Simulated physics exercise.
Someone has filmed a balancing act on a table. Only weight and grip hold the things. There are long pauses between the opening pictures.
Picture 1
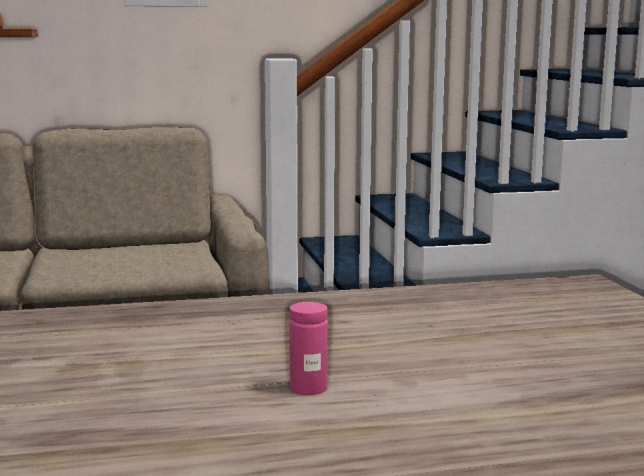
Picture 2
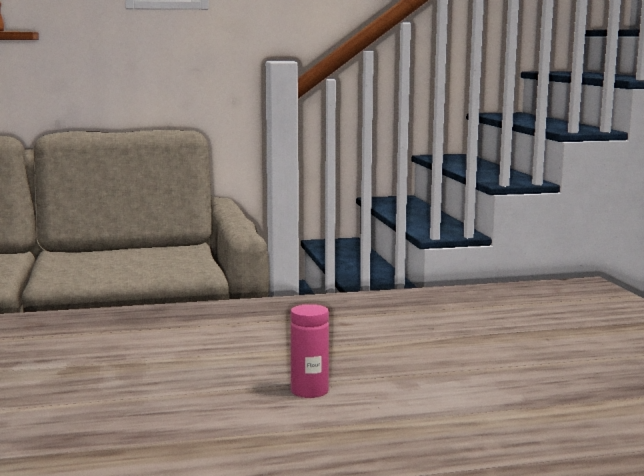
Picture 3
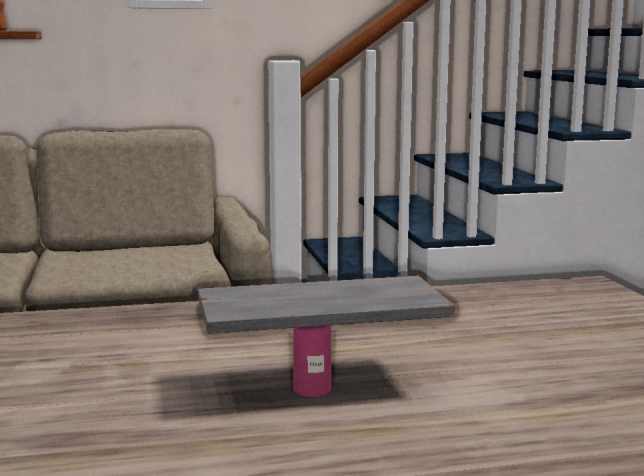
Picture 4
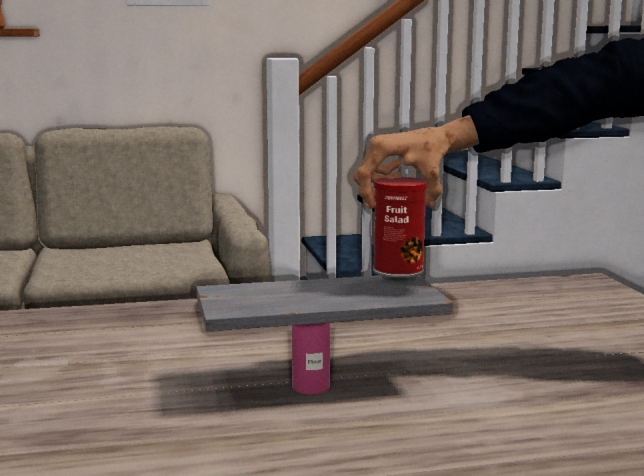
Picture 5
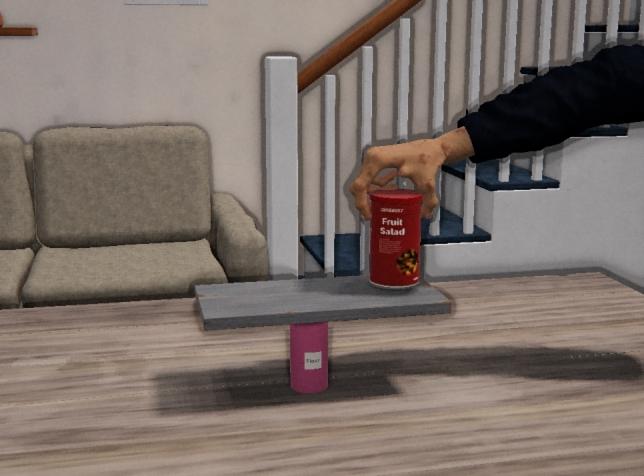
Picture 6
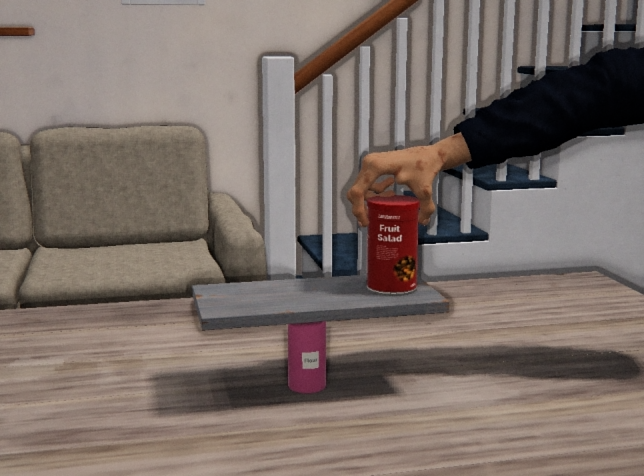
A grey board appears atop a pink bottle, and a hand lowers a red tin onto its right side.
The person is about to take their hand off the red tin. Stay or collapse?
In the end the stack gives way.
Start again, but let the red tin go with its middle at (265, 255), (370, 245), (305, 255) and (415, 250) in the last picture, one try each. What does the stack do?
First try: It holds; second try: It loses its balance; third try: It keeps its balance; fourth try: It gives way.
Then, 0.40 s on from there, red tin now fallen; grey board turned 53° from how it was put.
Then, 0.70 s on from there, grey board now fallen; pink shaker on its side.
In the end, fallen, grey board, pink shaker and red tin. The stack loses its balance.
